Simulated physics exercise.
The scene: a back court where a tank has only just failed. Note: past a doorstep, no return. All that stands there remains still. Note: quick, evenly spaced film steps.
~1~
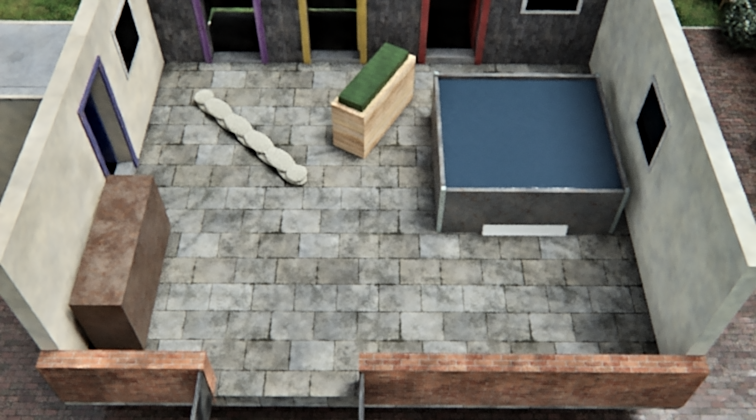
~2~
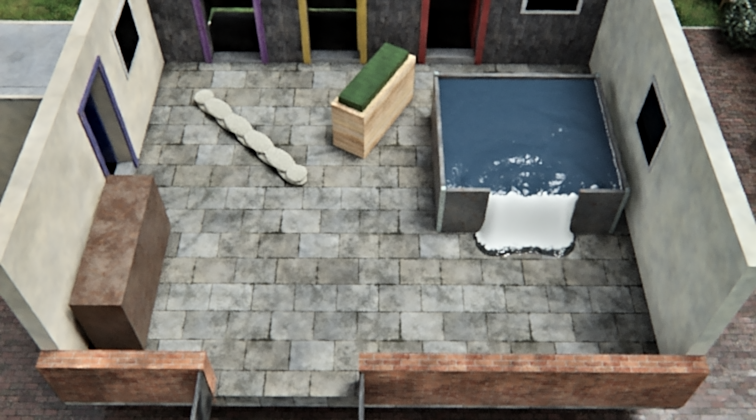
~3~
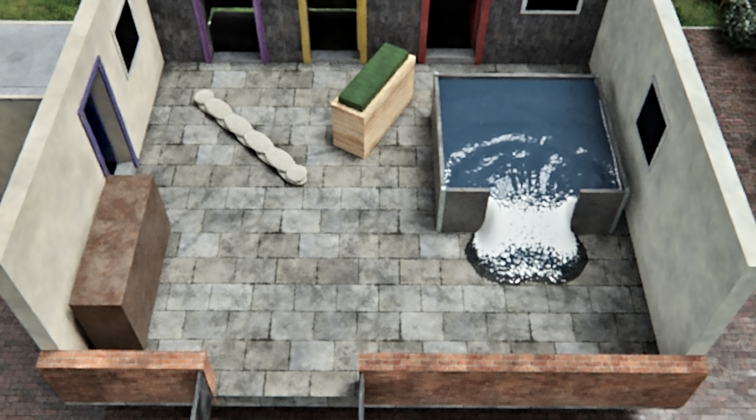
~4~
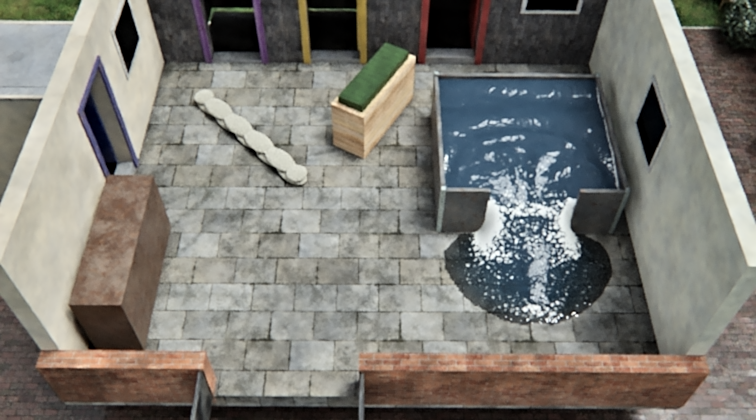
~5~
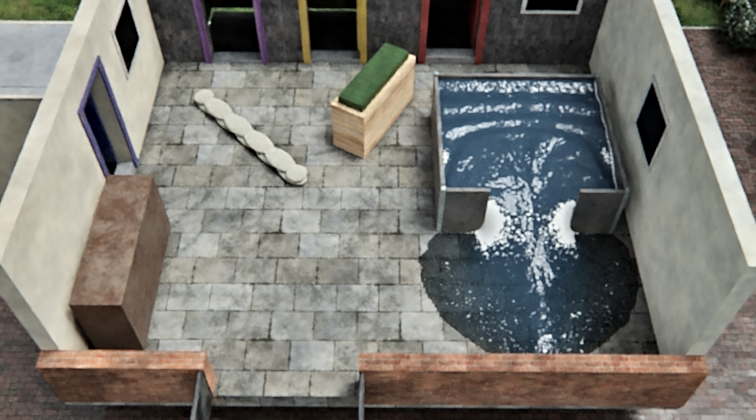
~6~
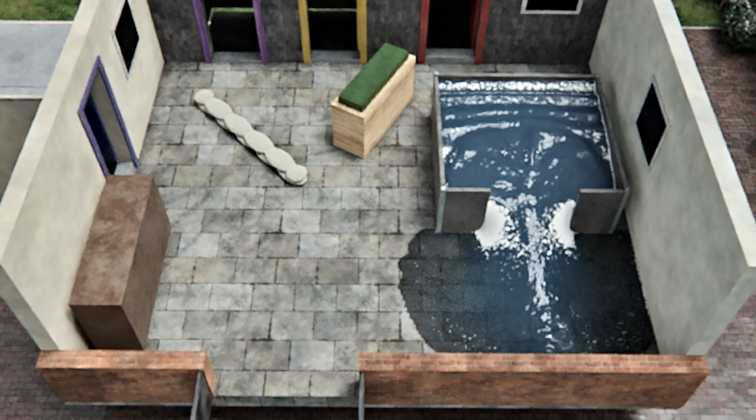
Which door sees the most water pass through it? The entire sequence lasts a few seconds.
The purple door sees the most.
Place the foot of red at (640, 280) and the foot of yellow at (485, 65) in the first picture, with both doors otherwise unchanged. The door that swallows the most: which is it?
My pick is the red door.
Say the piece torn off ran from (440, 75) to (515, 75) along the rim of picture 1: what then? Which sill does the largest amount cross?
I'd go with the red-painted one.
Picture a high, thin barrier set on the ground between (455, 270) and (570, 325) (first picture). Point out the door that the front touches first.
I'd go with the blue-painted one.
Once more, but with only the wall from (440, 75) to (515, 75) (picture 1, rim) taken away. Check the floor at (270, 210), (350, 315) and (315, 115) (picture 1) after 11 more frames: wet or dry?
In sequence the three spots come out still bare, then still bare, then wetted.
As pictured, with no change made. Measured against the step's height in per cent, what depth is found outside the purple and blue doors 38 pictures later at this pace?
Near 100 and 30 per cent, in that order.
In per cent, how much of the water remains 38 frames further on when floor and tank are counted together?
94 in a hundred.
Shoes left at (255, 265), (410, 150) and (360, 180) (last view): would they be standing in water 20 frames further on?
The first spot is swamped, the second spared and the third spared.
A moment on, water covers 20 % of the floor; blue door not reached, red door not reached, yellow door not reached, purple door not reached.
Next, water covers 30 % of the floor; blue door not reached, red door not reached, yellow door not reached, purple door not reached.
Then, water covers 50 % of the floor; blue door not reached, red door not reached, yellow door not reached, purple door not reached.
Later, water covers 75 % of the floor; blue door wet at the sill, nothing in, red door wet at the sill, nothing in, yellow door not reached, purple door wet at the sill, nothing in.
In the end, water covers 95 % of the floor; blue door wet at the sill, nothing in, red door wet at the sill, nothing in, yellow door a trickle in, purple door some in; the purple door has let in the most.
